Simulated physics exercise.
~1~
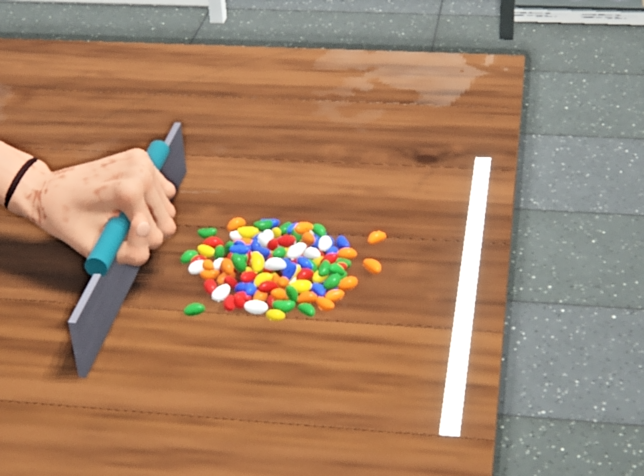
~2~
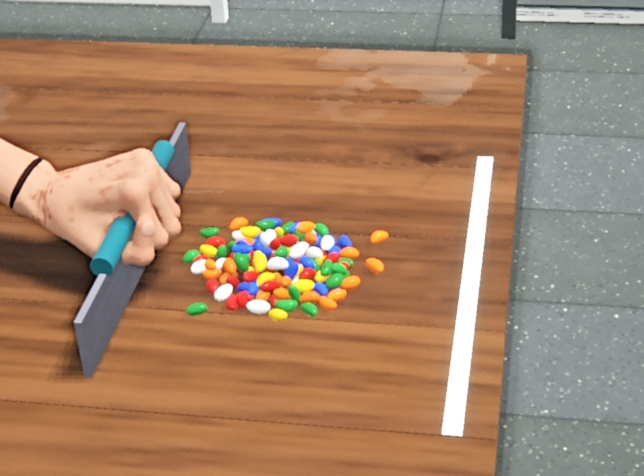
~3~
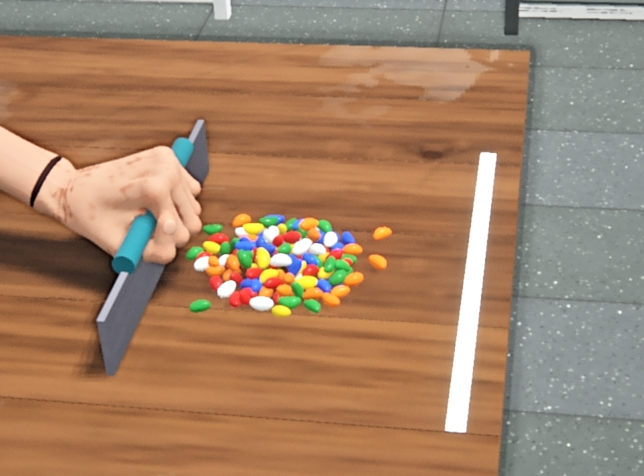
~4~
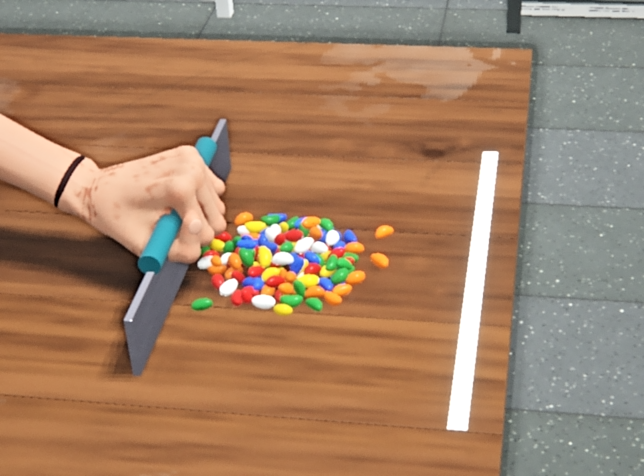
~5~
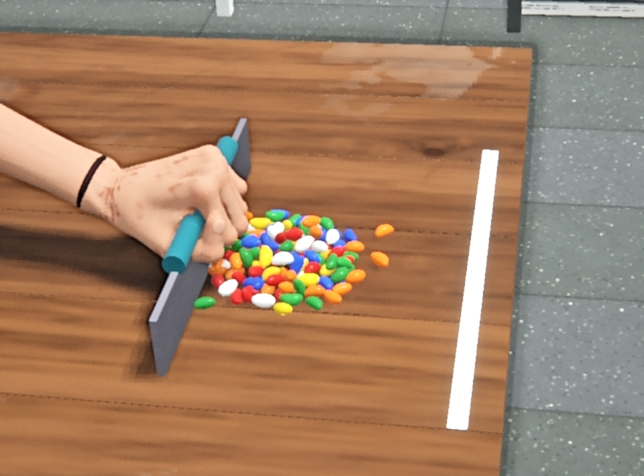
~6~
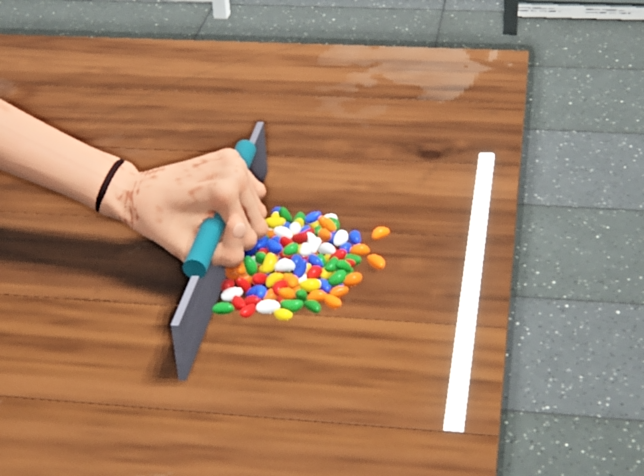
At the start, a hand holds a scraper with a teal handle still on a wooden table, left of a heap of colourful jelly beans, with white tape farther right. The hand then slides the scraper rightward until it meets the heap and pushes the nearest beans a short way right, bunching them together.
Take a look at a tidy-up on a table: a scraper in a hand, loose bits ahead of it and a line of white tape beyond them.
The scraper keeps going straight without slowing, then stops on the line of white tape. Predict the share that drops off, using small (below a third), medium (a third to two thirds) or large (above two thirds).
Large.
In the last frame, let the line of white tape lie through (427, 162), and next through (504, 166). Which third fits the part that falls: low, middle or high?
Less than a third, then beyond two thirds.
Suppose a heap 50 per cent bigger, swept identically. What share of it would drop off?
Some 90 per cent of the pieces.
Just after the last frame, scraper still moving, near (355, 218); heap all on the table, its front near (479, 270).
A moment on, scraper stopped at the white tape; heap roughly two thirds over the edge.
Further on, scraper stopped at the white tape; heap the larger part over the edge.
When it is over, scraper stopped at the white tape; heap the larger part over the edge.
